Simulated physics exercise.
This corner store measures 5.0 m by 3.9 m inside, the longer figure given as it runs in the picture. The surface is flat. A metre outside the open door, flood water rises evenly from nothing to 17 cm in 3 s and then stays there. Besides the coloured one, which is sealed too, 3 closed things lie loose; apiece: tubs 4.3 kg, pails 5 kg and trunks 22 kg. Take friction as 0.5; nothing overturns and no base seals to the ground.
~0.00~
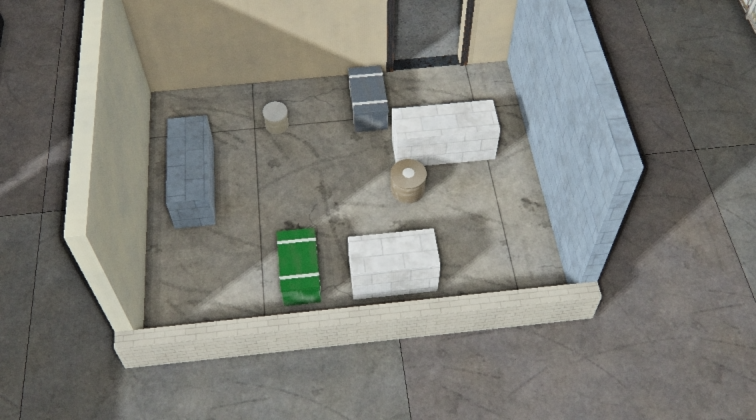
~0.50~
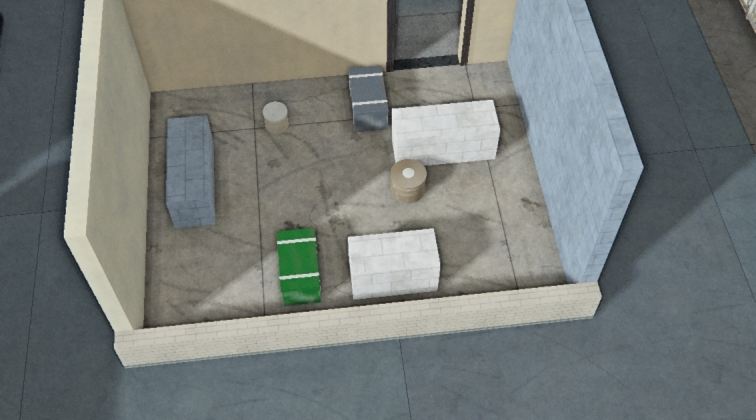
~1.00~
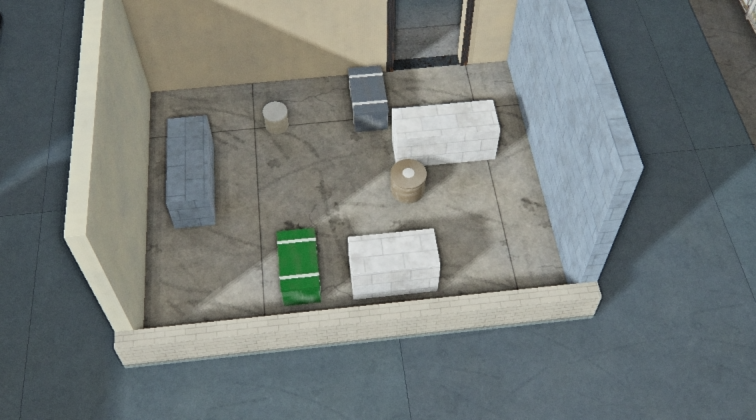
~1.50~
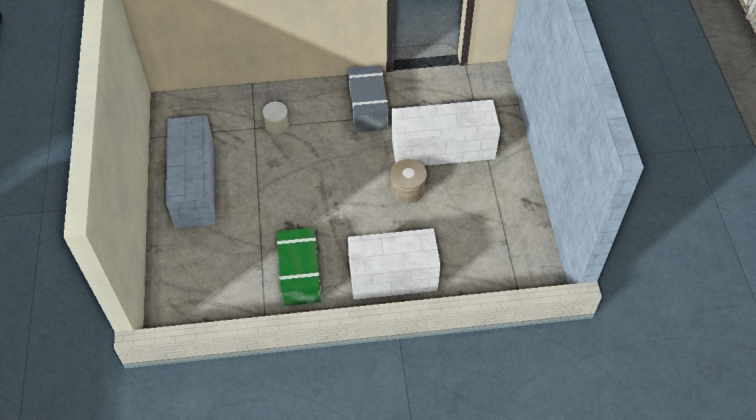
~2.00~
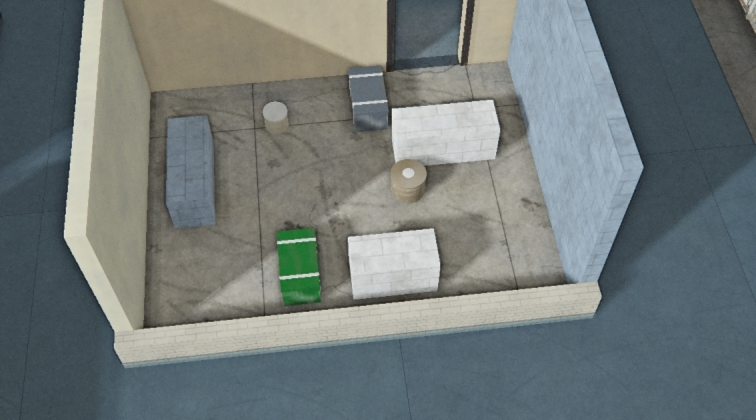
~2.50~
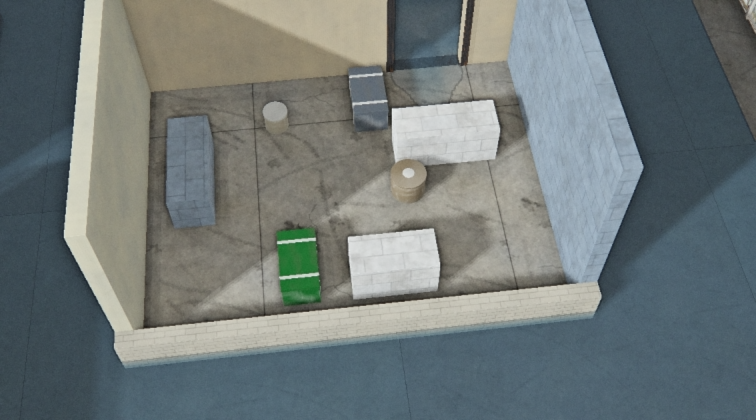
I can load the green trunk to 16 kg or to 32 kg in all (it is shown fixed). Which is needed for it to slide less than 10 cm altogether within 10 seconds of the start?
Verdict: The smaller load will do.
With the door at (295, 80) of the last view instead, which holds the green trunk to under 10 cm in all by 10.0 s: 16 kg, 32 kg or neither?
Then only the larger load is enough.
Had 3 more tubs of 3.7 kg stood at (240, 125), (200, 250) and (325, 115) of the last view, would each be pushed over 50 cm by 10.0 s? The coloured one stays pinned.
In that order: Short of it, less, over.
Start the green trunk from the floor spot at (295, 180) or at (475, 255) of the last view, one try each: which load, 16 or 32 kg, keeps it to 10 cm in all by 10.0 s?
In that order: It takes the larger; the smaller is enough.
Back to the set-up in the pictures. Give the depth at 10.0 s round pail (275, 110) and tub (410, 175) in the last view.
About 2 and 2 cm.
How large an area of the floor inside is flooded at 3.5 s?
About 2.0 m2.
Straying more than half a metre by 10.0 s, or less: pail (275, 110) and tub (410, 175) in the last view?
In turn: Under, less.
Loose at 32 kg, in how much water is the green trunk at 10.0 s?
About 3 cm.
After 3.5 s the green trunk would be 0 cm from its start with 16 kg and 0 cm from its start with 32 kg; 0 cm of water round it then.
After 4.5 s the green trunk would be 0 cm from its start with 16 kg and 0 cm from its start with 32 kg; 0 cm of water round it then.
After 7.0 s the green trunk would be 0 cm from its start with 16 kg and 0 cm from its start with 32 kg; 1 cm of water round it then.
After 10.0 s the green trunk would be 0 cm from its start with 16 kg and 0 cm from its start with 32 kg; 3 cm of water round it then.
